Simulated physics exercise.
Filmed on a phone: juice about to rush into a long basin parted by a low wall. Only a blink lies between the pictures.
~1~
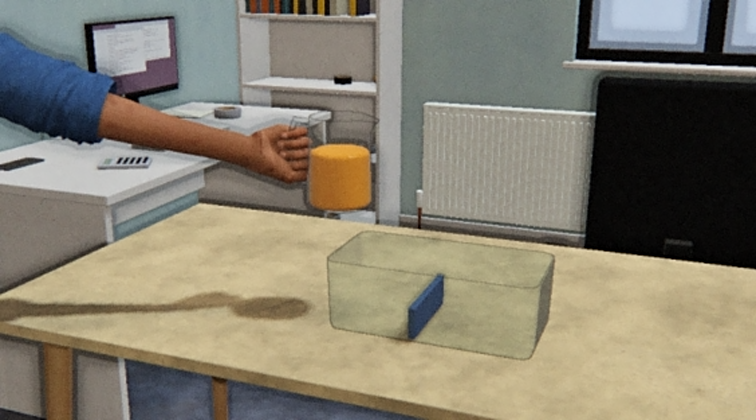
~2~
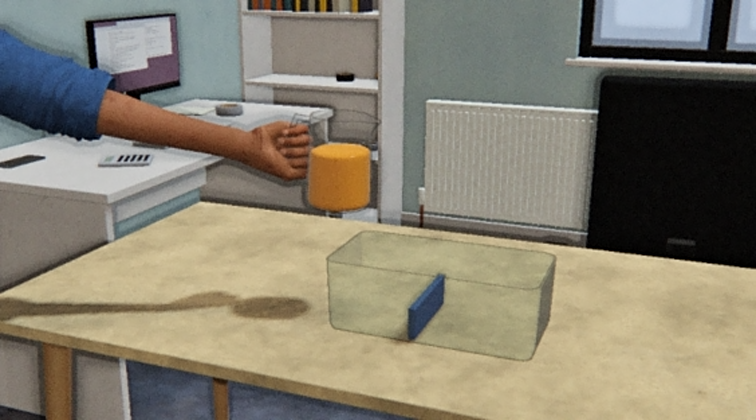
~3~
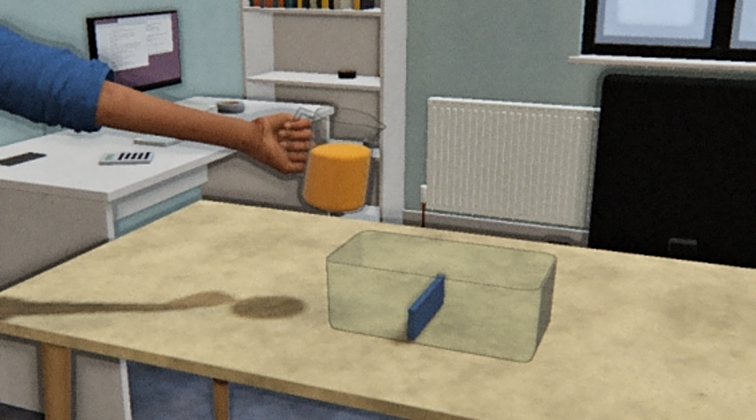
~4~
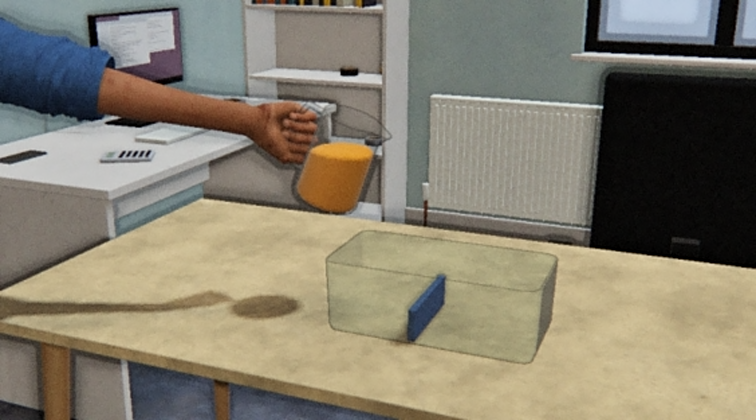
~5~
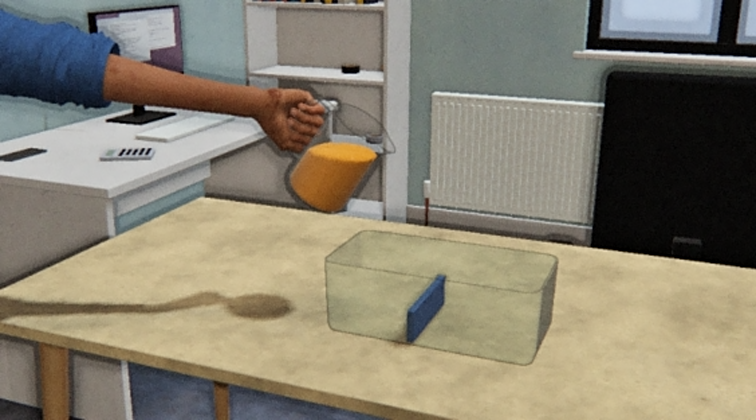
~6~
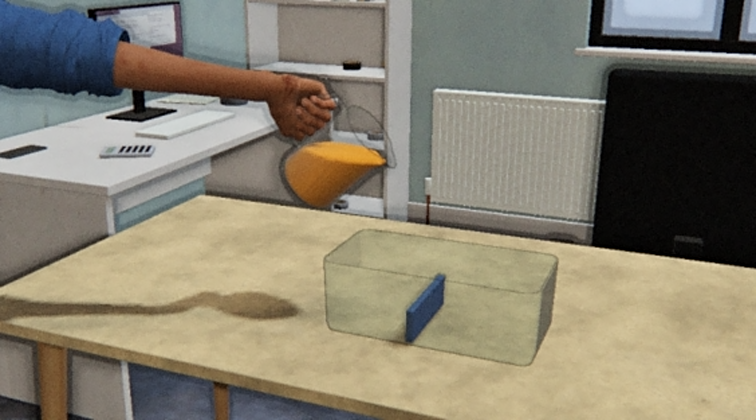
The clip shows a hand holding a clear jug of orange liquid above a table, beside a long transparent basin with a low blue divider; the hand steadily tilts the jug rightward until the liquid reaches its lip.
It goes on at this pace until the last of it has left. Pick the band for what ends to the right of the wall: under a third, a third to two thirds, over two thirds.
The share right of the wall is between a third and two thirds.
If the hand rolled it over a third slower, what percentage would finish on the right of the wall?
Some 45 per cent.
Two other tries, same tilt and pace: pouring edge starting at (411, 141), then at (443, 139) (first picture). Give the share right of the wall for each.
In turn 95 and 95 in a hundred.
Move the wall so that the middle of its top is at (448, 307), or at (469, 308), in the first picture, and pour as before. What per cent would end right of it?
The first gives 10 %, the second 10 %.
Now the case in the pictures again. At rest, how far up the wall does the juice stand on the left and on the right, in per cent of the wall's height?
Near 30 on the left, 20 on the right.
A moment on, the jug is tipped on its side and 78 per cent is still to pour, 5 is left of the wall and 1 right of it.
Next, the jug is tipped on its side and 38 per cent is still to pour, 22 is left of the wall and 21 right of it.
Then the jug is tipped on its side and 17 per cent is still to pour, 31 is left of the wall and 43 right of it.
Later the jug is tipped on its side and 8 per cent is still to pour, 44 is left of the wall and 45 right of it.
In the end 53 per cent lies left of the wall, 45 right of it and 1 outside.
